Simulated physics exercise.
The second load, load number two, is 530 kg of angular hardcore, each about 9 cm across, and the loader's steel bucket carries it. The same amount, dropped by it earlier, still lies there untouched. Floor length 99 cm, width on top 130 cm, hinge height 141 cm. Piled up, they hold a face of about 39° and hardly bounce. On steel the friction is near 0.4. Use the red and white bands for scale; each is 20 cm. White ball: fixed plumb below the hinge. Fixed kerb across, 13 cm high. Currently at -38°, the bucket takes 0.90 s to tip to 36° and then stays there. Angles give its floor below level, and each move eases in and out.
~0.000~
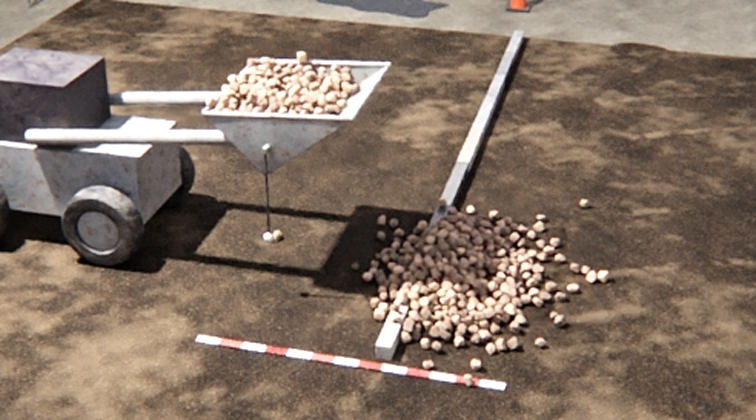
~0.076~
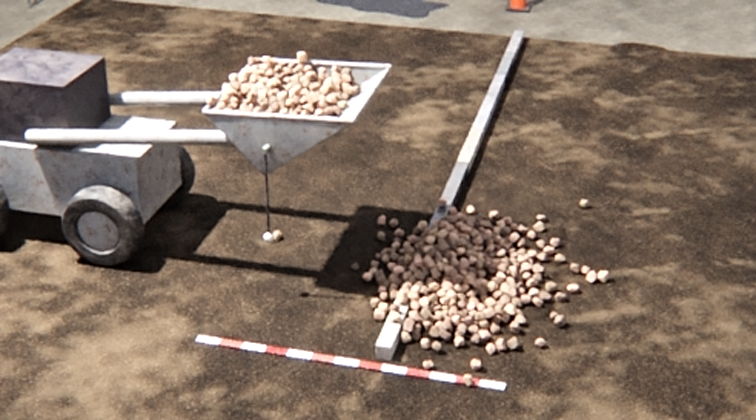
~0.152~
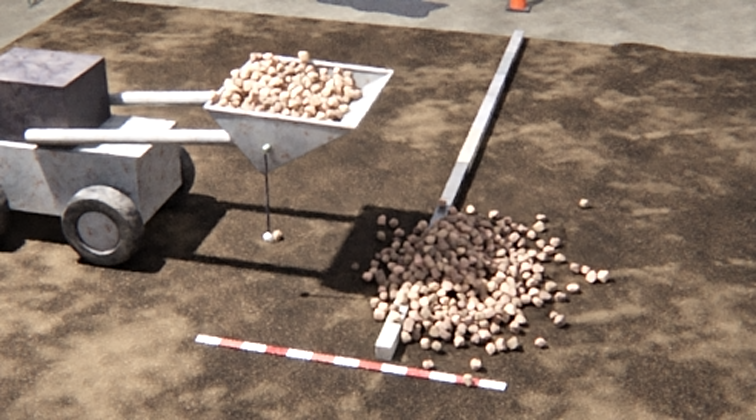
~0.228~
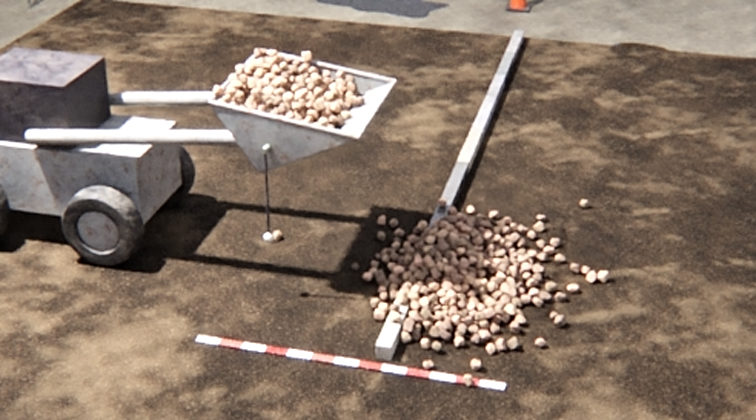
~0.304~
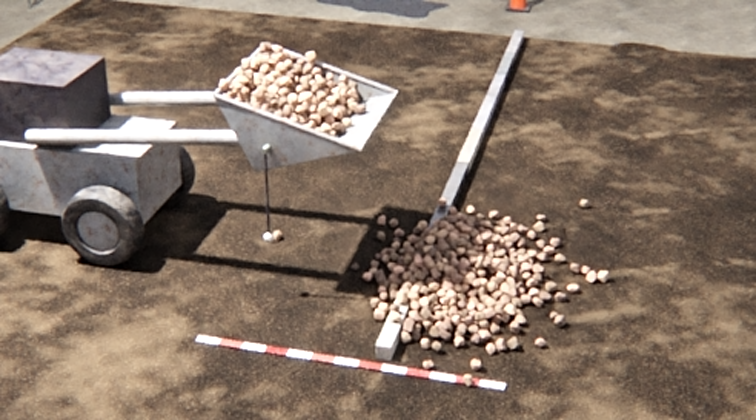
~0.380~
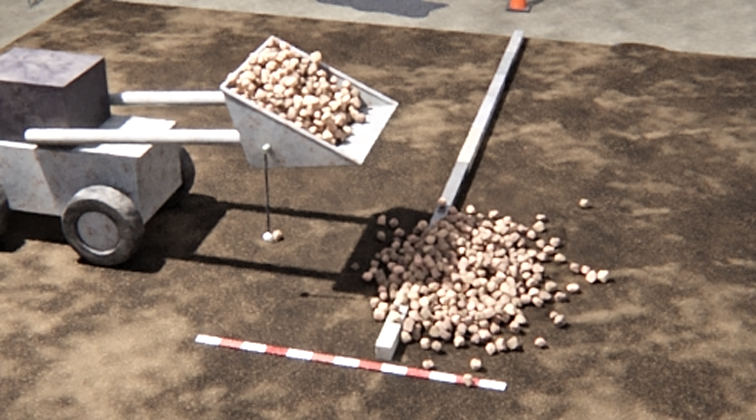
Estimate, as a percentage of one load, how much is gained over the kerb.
Some 6 per cent is added.
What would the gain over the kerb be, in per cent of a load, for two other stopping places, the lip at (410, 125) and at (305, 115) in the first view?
First place: Roughly 70 %; second place: Roughly 0 %.
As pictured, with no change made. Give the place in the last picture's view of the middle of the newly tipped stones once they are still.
Centre: Approx. (390, 252).
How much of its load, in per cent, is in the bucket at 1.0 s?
It keeps some 90 percent of its load.
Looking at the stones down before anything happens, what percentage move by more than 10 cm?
Close to 0 in a hundred of them.
After 0.7 s the floor is at 25°; in per cent of one load, 100 in the bucket, 14 on this side of the kerb, 86 over the kerb; the foremost stones are at (580, 274).
After 1.0 s the floor is at 36°; in per cent of one load, 89 in the bucket, 25 on this side of the kerb, 86 over the kerb; the foremost stones are at (580, 274).
After 1.4 s the floor is at 36°; in per cent of one load, 38 in the bucket, 76 on this side of the kerb, 87 over the kerb; the foremost stones are at (580, 274).
After 4.2 s the floor is at 36°; in per cent of one load, 0 in the bucket, 108 on this side of the kerb, 92 over the kerb; the foremost stones are at (580, 274). Net gain over the kerb, 6.
